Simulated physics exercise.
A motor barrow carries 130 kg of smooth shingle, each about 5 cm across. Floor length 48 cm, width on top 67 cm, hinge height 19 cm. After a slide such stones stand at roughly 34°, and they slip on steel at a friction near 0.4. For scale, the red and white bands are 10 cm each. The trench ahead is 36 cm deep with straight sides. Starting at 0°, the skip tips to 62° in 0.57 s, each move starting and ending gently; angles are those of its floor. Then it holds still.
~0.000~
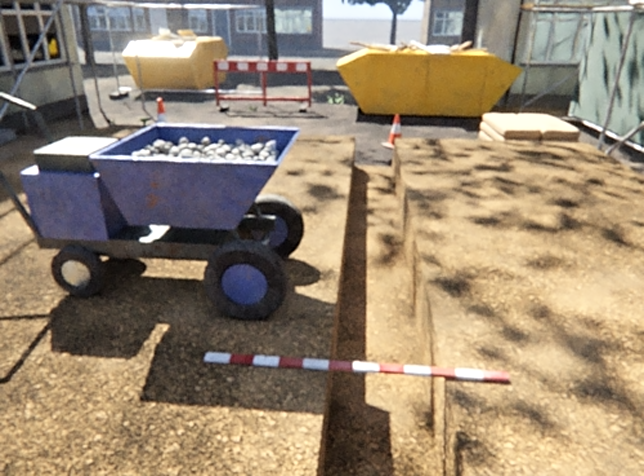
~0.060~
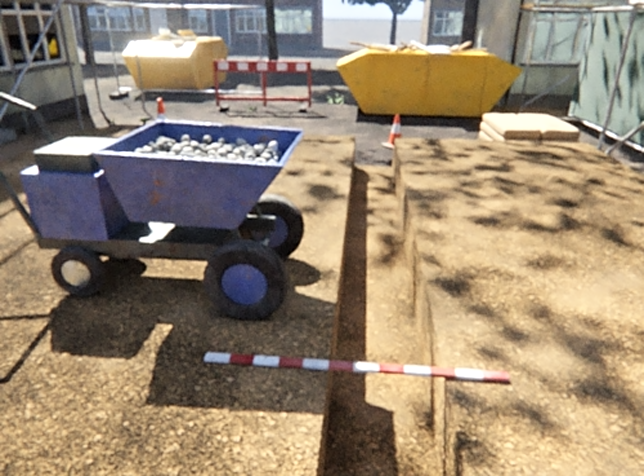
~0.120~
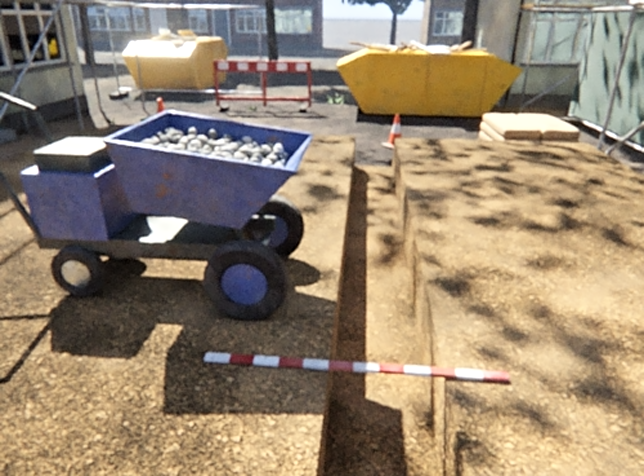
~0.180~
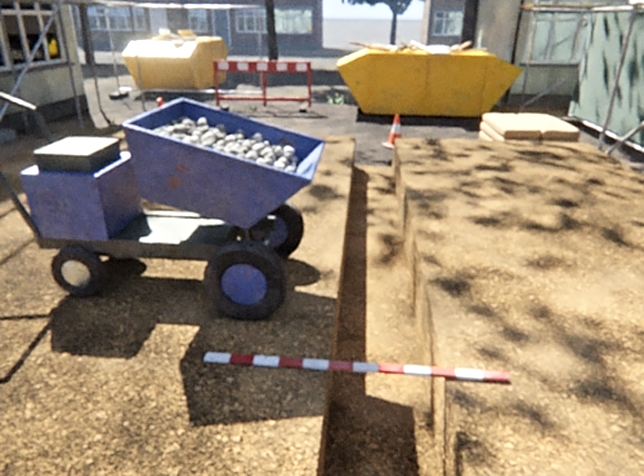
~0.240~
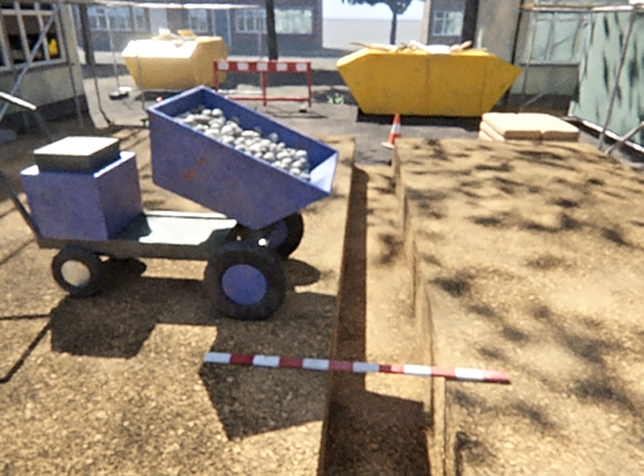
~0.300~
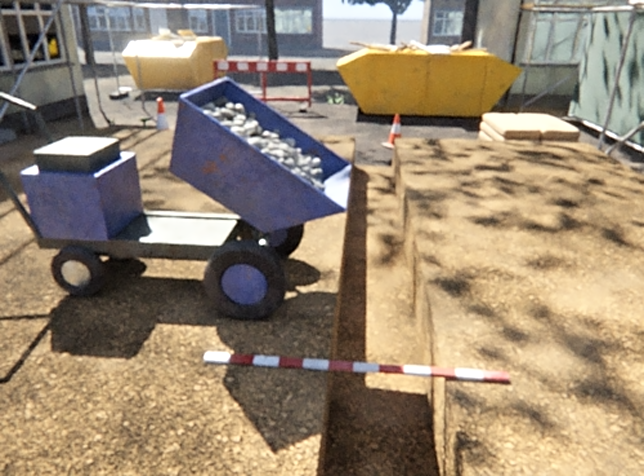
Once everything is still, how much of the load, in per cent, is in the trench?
Close to 52 in a hundred.
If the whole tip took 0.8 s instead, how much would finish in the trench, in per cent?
It would be near 60 per cent.
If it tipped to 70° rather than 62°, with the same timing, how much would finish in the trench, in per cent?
In that case some 55 per cent.
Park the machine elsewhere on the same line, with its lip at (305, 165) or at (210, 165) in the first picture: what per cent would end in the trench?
Near 35 per cent from the first place, 80 from the second.
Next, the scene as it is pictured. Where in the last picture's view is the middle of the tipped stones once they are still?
Their middle is at about (414, 335).
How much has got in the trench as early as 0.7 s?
About 15 per cent by then.
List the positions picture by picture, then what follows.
In the first picture, the skip is at 0°, its lip at (278, 165); the top of the load is at (200, 151).
The second picture shows lip at (282, 167), floor tilted 2°, highest stones at (194, 147); the stones move at 0.4 m/s on average.
In the third picture, the skip is at 7°, its lip at (294, 172); the top of the load is at (175, 138); the stones move at 0.9 m/s on average.
In the fourth picture, the skip is at 15°, its lip at (311, 181); the top of the load is at (185, 126); the stones move at 1.2 m/s on average.
In the fifth picture, the skip is at 24°, its lip at (329, 194); the top of the load is at (201, 116); the stones move at 1.4 m/s on average.
The sixth picture shows lip at (345, 211), floor tilted 33°, highest stones at (222, 107); the stones move at 1.5 m/s on average.
After 0.4 s the floor is at 53°; 100 % in the skip; the foremost stones are at (349, 213).
After 0.7 s the floor is at 62°; 86 % in the skip, 14 % in the trench; the foremost stones are at (434, 285).
After 1.0 s the floor is at 62°; 37 % in the skip, 26 % in the trench, 37 % past the trench; the foremost stones are at (575, 302).
After 3.0 s the floor is at 62°; 10 % in the skip, 52 % in the trench, 38 % past the trench; the foremost stones are past the picture's edge.
